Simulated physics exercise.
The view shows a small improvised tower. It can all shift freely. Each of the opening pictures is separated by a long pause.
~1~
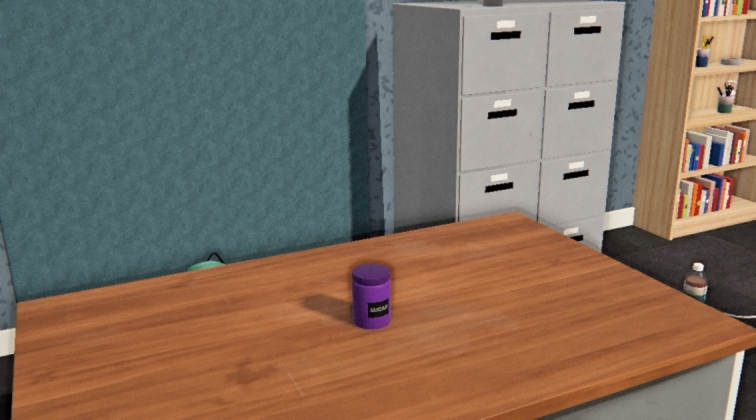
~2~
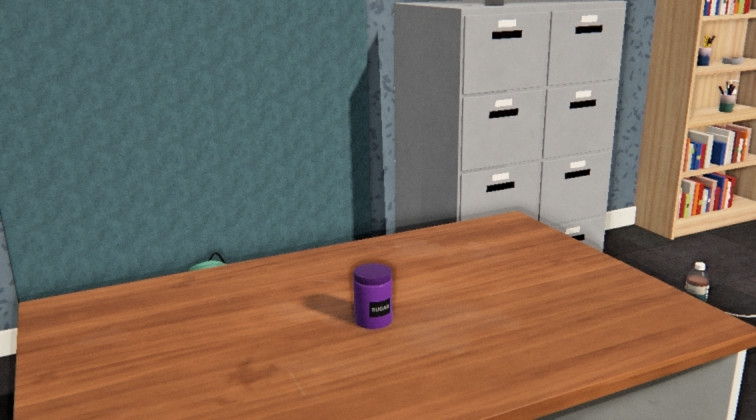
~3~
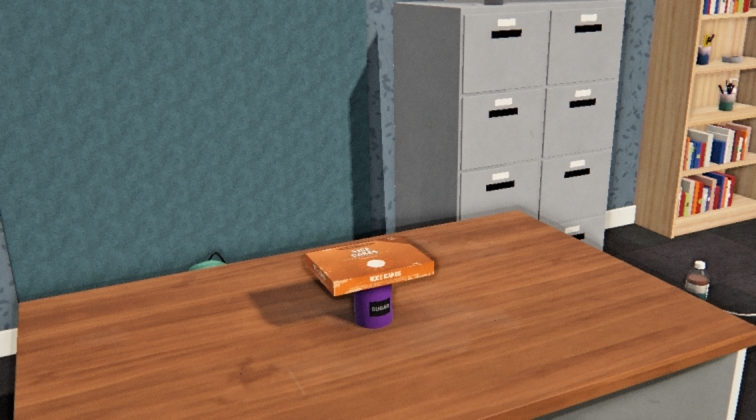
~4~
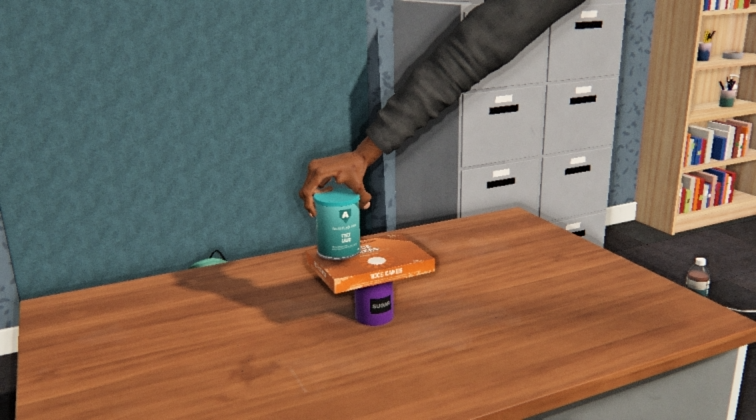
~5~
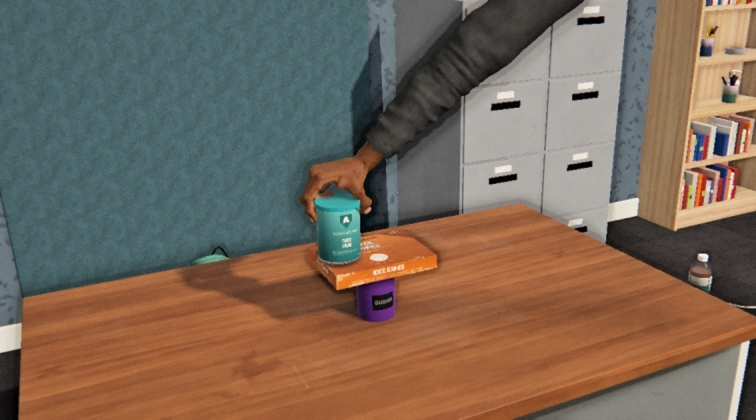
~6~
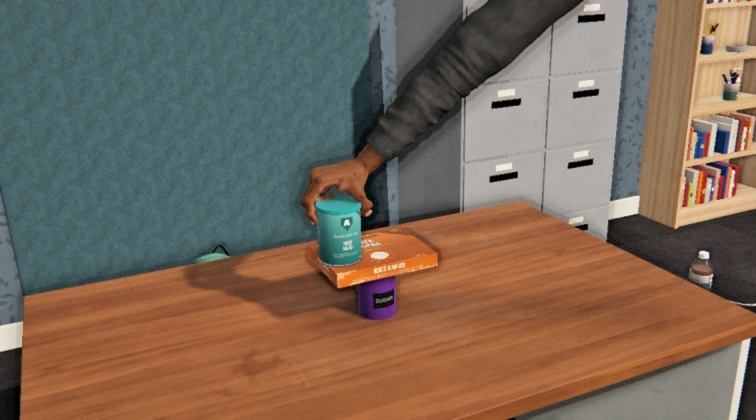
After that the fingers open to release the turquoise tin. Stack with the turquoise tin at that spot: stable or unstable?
Most likely the stack fails.
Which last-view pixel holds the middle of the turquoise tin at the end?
End spot: Near (286, 330).
Then, 0.30 s later than the last frame, turquoise tin now fallen; orange packet tilted by 33°.
Then, 0.50 s later than the last frame, orange packet on its side.
Then, 0.60 s later than the last frame, turquoise tin resting near (282, 325).
Then, 1.00 s later than the last frame, orange packet now fallen.
When it is over, fallen, orange packet and turquoise tin; purple jar as before. End places, in pixels of the last picture, turquoise tin near (286, 330). The stack loses its balance.
